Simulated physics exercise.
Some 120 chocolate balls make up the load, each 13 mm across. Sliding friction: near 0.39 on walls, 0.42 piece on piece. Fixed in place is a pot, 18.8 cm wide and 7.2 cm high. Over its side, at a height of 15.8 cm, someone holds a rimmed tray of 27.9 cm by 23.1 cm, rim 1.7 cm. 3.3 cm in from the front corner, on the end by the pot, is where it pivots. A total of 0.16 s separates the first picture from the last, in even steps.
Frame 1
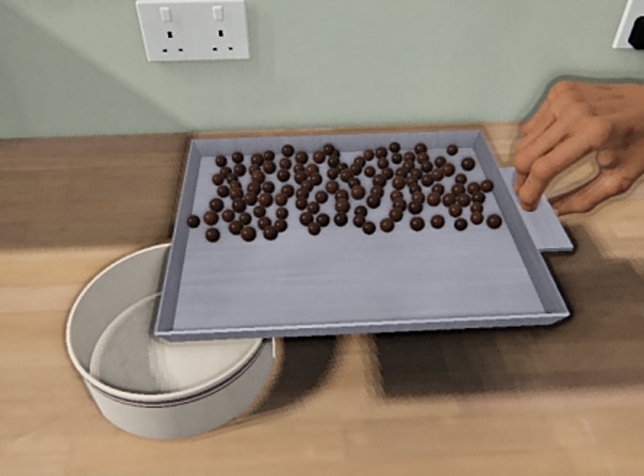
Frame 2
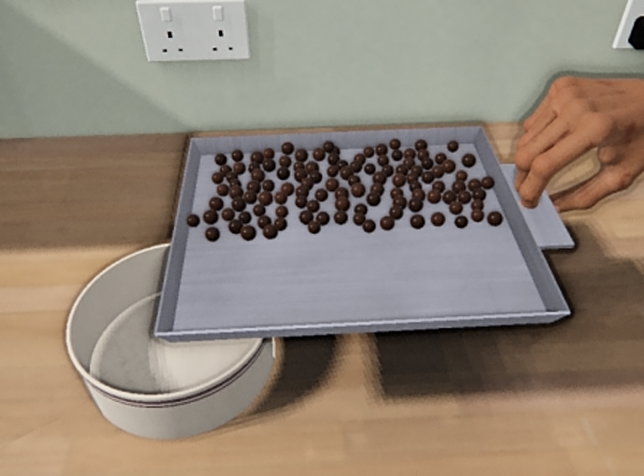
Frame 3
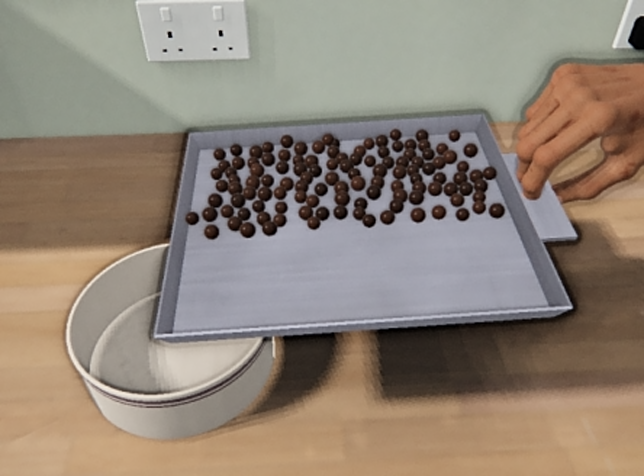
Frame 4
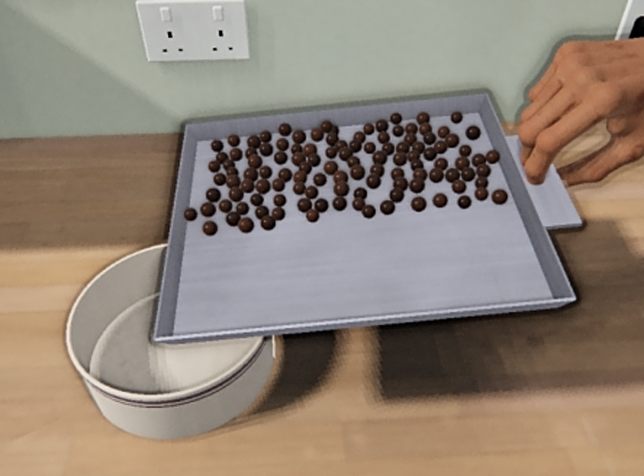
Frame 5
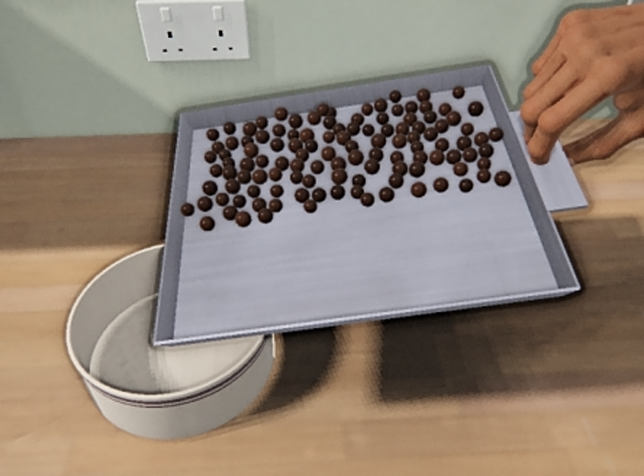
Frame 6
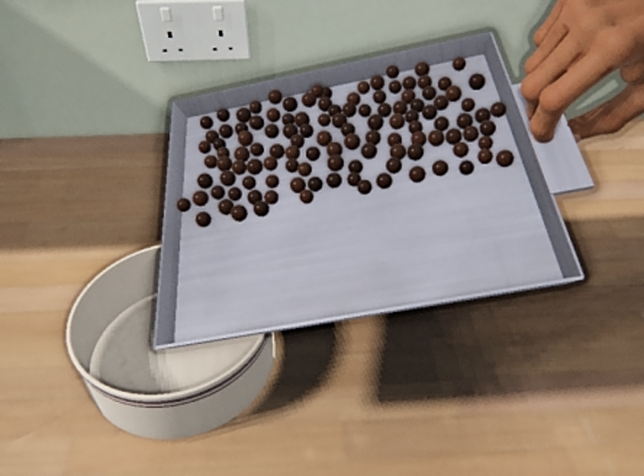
The clip opens on a hand at the right holding a shallow rimmed tray of small dark brown balls, its left end above a round pale pot on a wooden counter. Slowly at first, then more noticeably, the hand raises the tray's right side, while the balls stay spread across its back half.
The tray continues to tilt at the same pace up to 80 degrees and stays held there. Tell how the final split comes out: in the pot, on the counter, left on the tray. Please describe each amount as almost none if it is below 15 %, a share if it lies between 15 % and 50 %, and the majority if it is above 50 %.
Result: Pot: Going to get a small portion, counter: Going to get the main portion, tray: Going to get a small portion.
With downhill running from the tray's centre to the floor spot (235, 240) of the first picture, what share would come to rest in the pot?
Something like 55 per cent of the pieces.
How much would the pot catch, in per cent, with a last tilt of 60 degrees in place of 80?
Around 0 per cent, then.
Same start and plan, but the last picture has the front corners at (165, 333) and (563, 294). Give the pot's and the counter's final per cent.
Split: Pot = 0, counter = 100.
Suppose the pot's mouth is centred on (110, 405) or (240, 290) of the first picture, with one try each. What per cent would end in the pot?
First try about 60 per cent, second try about 0 per cent.
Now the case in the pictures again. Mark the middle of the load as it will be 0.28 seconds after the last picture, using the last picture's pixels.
(192, 212), roughly.
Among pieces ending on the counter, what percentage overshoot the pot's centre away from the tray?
That comes to roughly 70 percent.
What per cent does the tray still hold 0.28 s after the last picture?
Reading: Approx. 100%.
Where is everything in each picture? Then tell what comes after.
The first picture shows tray tilt 0 degrees, front corners at (166, 326) and (557, 308); middle of the pieces at (332, 187); pot at (172, 310).
The second picture shows tray tilt 1 degrees, front corners at (166, 326) and (557, 306); middle of the pieces at (332, 185).
The third picture shows tray tilt 3 degrees, front corners at (165, 328) and (559, 301), lowest corner left front; middle of the pieces at (332, 179).
The fourth picture shows tray tilt 7 degrees, front corners at (165, 331) and (562, 292), lowest corner left front; middle of the pieces at (331, 168).
The fifth picture shows tray tilt 13 degrees, front corners at (164, 334) and (566, 281), lowest corner left front; middle of the pieces at (329, 154).
The sixth picture shows tray tilt 19 degrees, front corners at (164, 338) and (569, 270), lowest corner left front; middle of the pieces at (324, 139); pot at (172, 310).
Then, 0.17 s after the last picture, tilt 53 degrees; the tray holds 100 %, the pot 0 %.
Then, 0.28 s after the last picture, tilt 73 degrees; the tray holds 100 %, the pot 0 %.
Then, 0.52 s after the last picture, tilt 80 degrees; the tray holds 0 %, the pot 0 %.
In the end, pot 0 %, counter 100 %, tray 0 %.
